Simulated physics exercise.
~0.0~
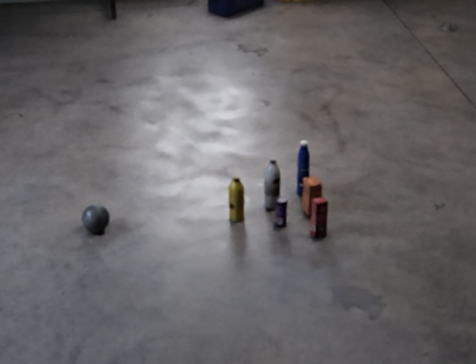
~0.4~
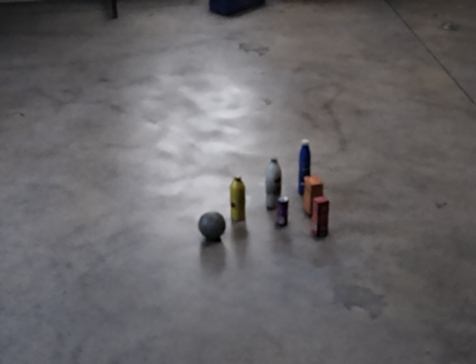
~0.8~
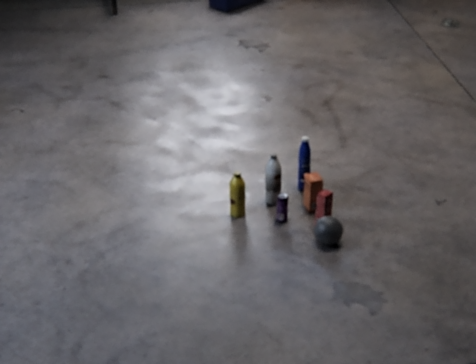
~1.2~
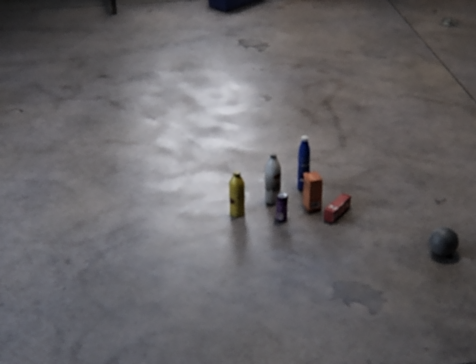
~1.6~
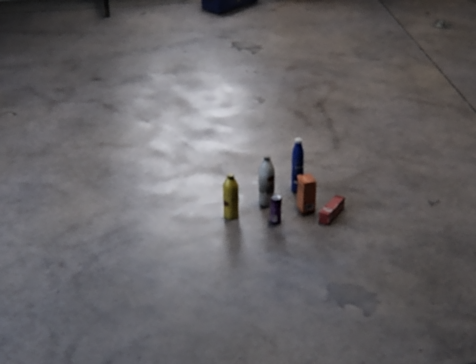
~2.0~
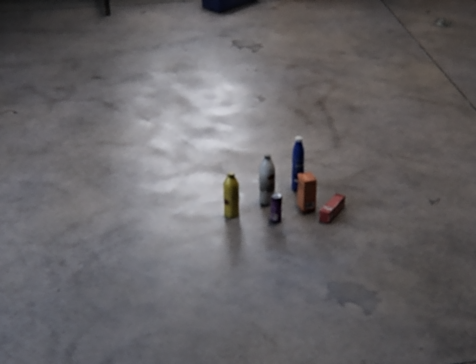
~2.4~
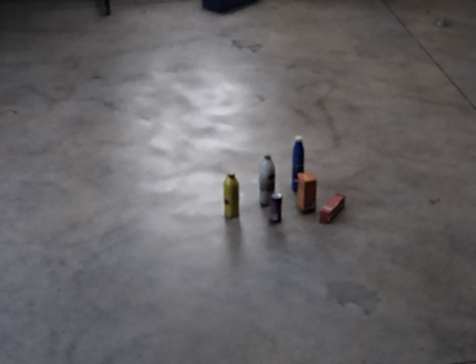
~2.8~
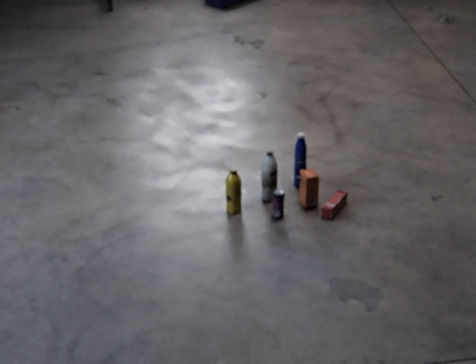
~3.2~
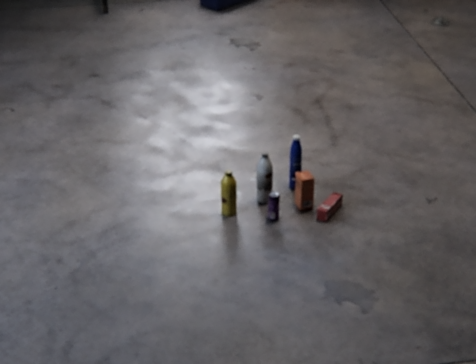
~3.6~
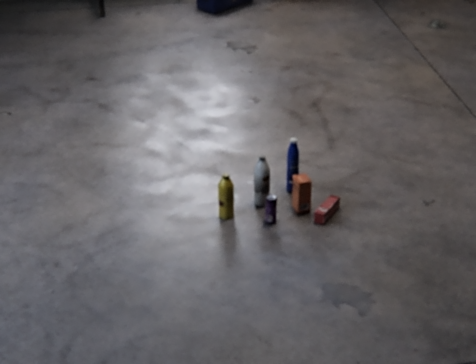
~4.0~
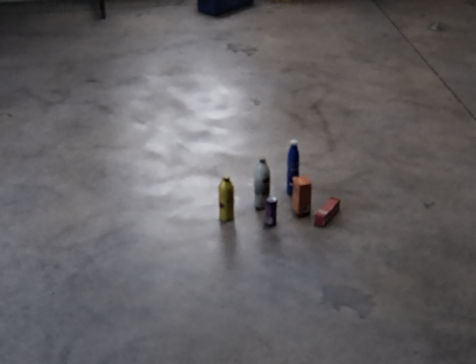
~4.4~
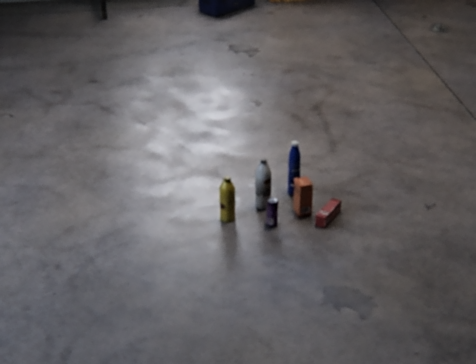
Grey ball rolling right across a concrete floor, knocking a red carton onto its side and leaving five other items standing.
